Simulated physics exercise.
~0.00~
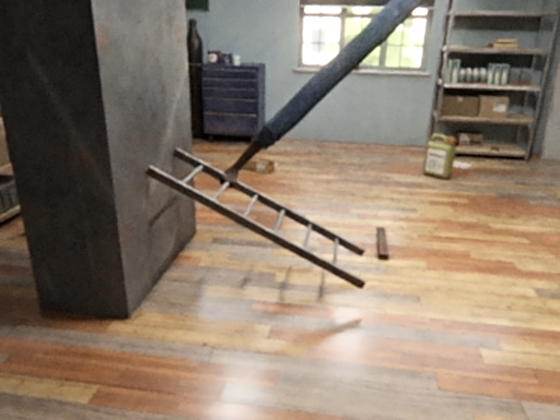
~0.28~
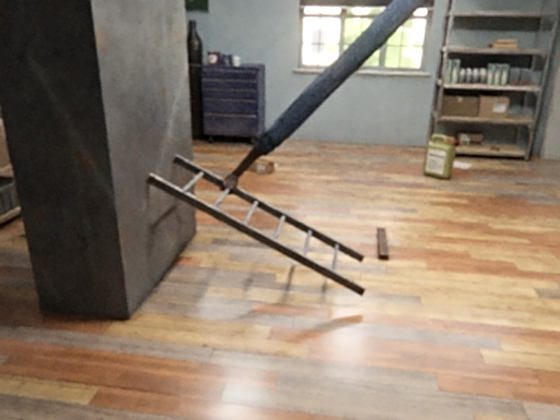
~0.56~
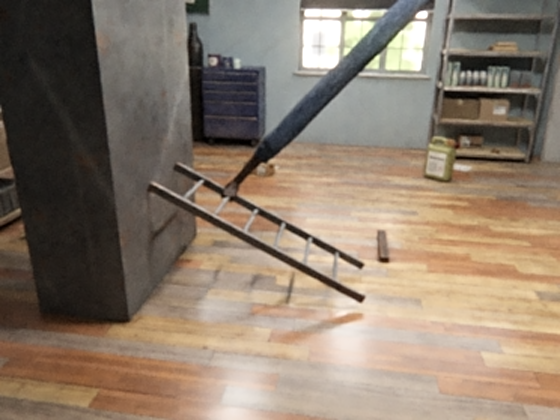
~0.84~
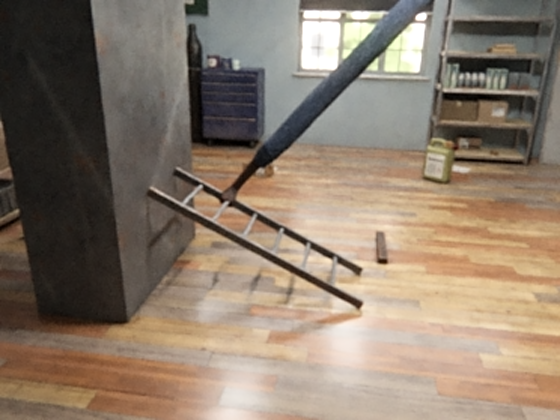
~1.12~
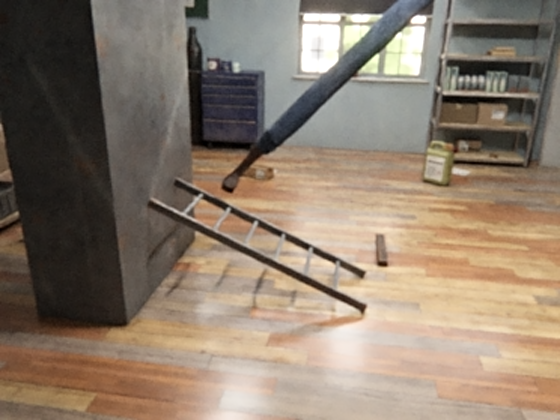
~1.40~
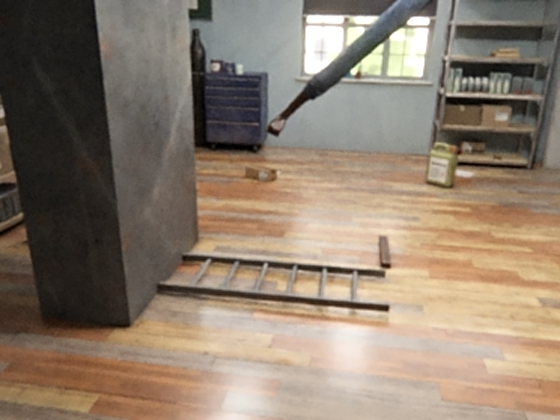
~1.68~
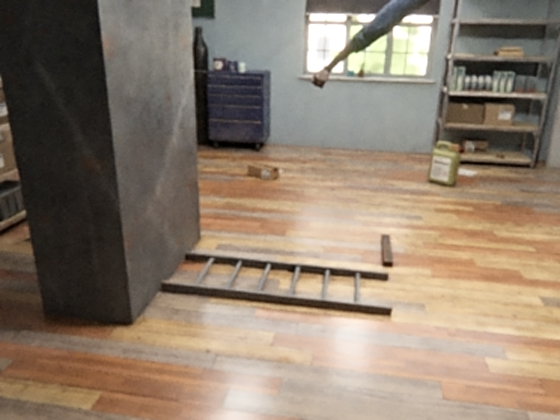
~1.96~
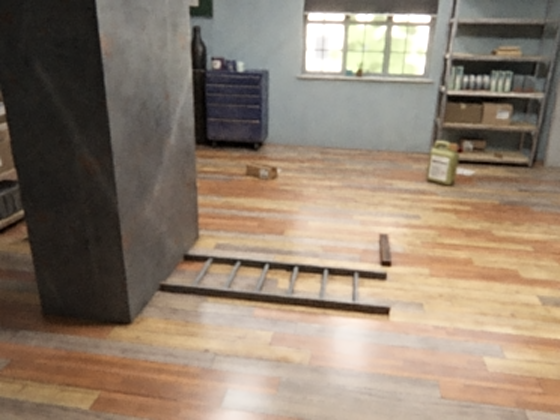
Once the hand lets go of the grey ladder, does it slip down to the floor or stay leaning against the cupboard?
It slips down. Its feet slide away from the cupboard and the ladder ends up lying flat on the floor.
At first, an arm in a blue sleeve reaches down from the upper right and holds a grey ladder that leans at a low slant against a tall dark cupboard, with a short wooden batten on the floor to the right. The hand lowers the ladder slightly, its feet resting on the wooden floor. Then the fingers let go and the arm draws back. The ladder gives way at the feet, which slip to the right as its top drops down the cupboard. It ends lying flat on the floorboards beside the cupboard, still, while the arm leaves and the batten stays put.
